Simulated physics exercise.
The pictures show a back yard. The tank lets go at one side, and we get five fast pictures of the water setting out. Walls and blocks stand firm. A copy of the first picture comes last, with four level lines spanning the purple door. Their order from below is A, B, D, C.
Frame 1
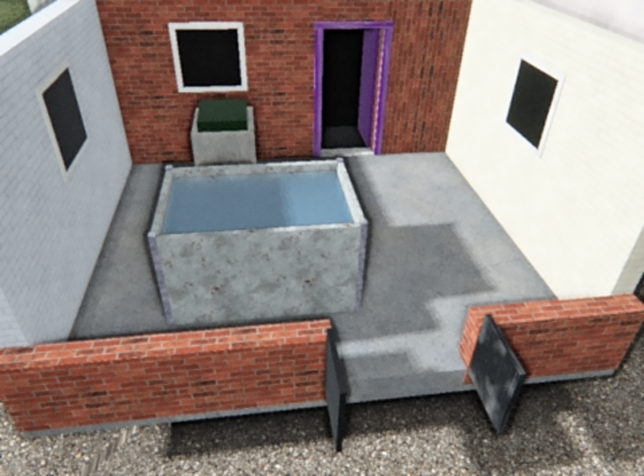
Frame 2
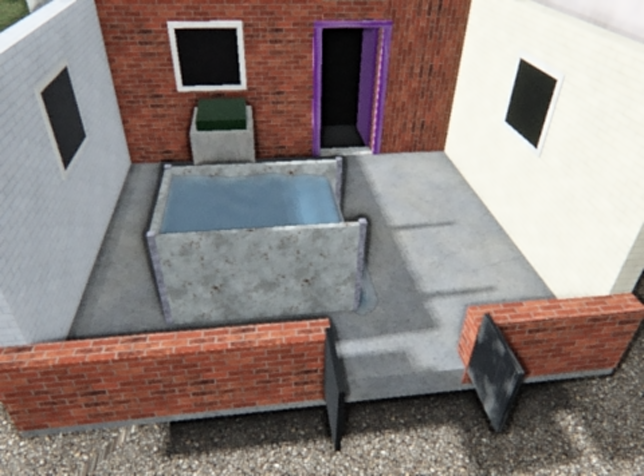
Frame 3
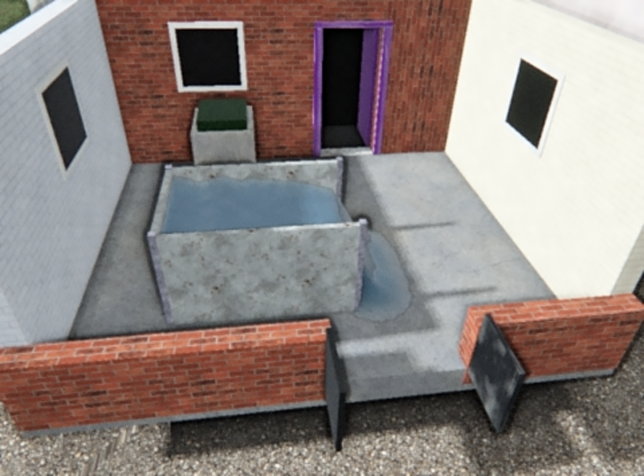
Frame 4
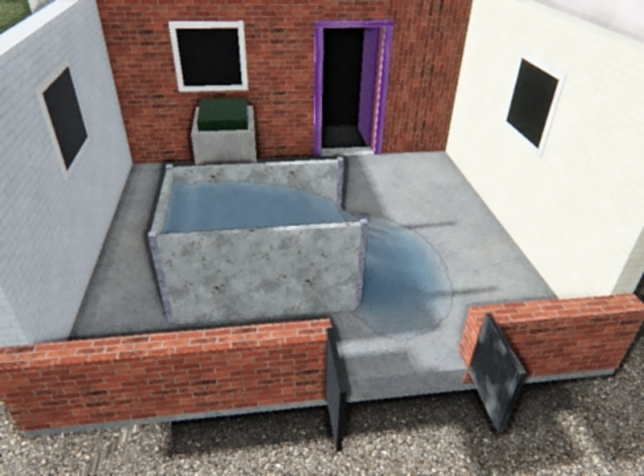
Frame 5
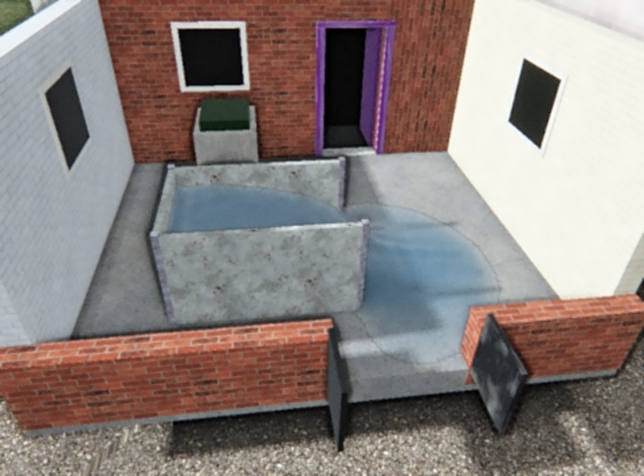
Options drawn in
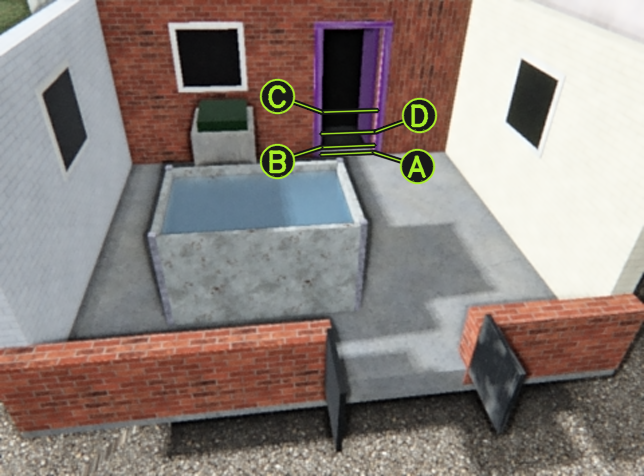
At the start, a concrete tank full of water rests in a brick-walled back yard with a purple doorway and an open gate. The tank's right side opens and a small puddle appears beside it, then the water spreads outward across the paving toward the right as the level inside lowers.
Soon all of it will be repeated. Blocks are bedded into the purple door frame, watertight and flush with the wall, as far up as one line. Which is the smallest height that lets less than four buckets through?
Choose B.
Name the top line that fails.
That would be A.
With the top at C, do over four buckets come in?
No, not at all.
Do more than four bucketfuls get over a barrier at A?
Yes, it does.
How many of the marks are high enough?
Three of the four.
In lime, A at (347, 153); B at (348, 146); C at (349, 111); D at (348, 132); from the bottom up A, B, D, C.
For line A, about 14 bucketfuls get in.
For line B, a splash gets over, under a bucket.
For line C, nothing gets over.
For line D, nothing gets over.
